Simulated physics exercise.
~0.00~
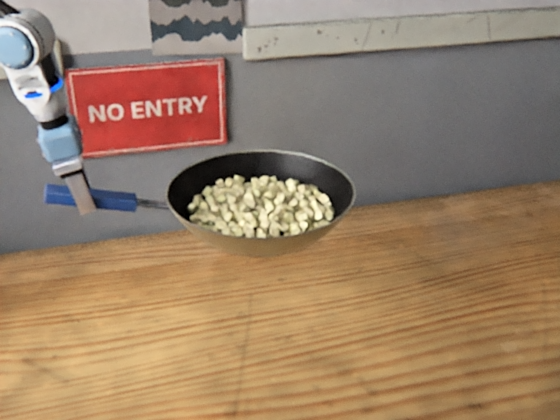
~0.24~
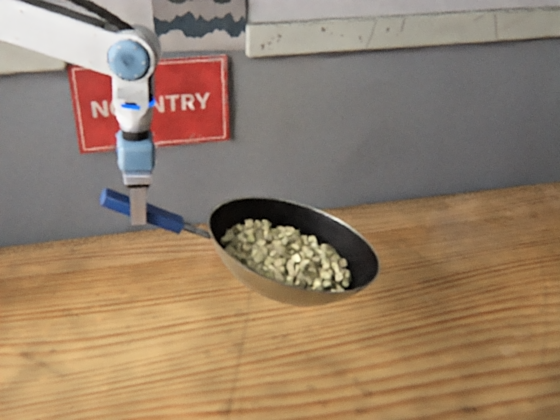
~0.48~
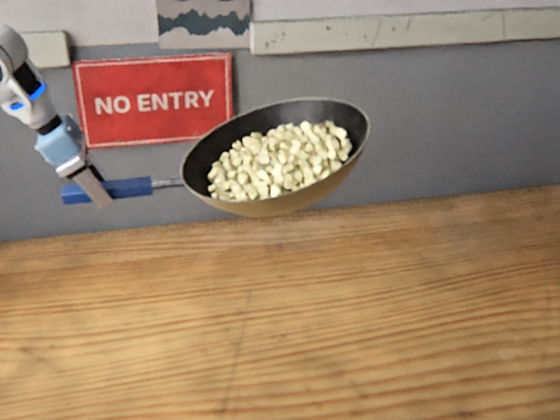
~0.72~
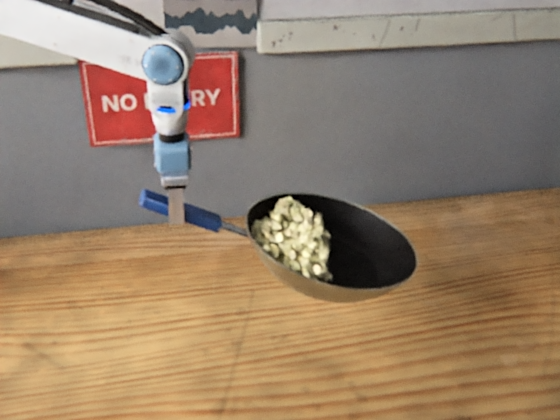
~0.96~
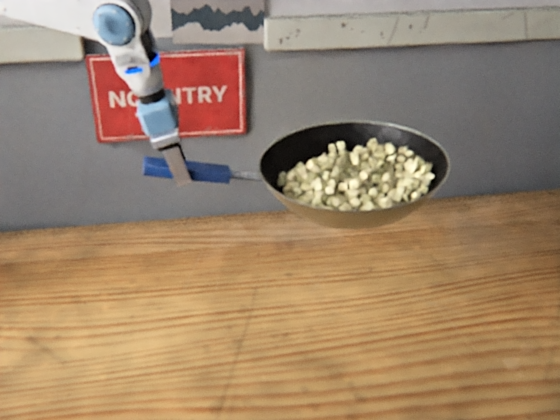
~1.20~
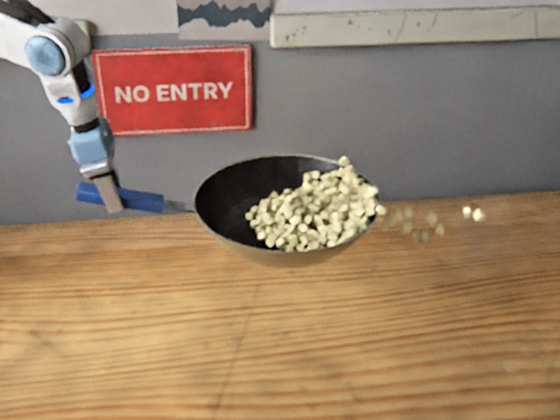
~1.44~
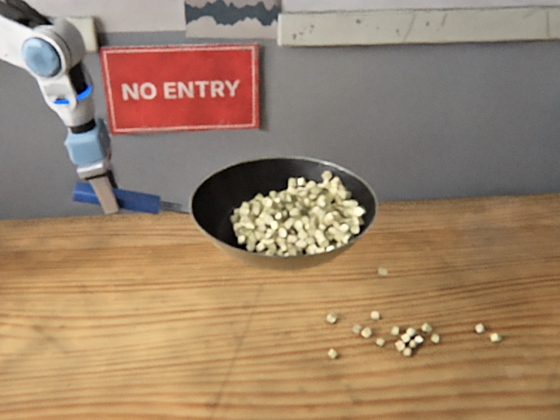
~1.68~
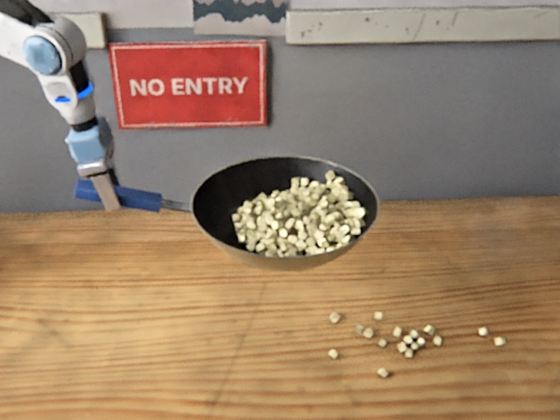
The video shows a robot arm holding a dark frying pan of pale vegetable dice above a wooden table, swinging and tilting it repeatedly until some pieces fly off the right side and scatter on the table, while most remain heaped in the now still pan.
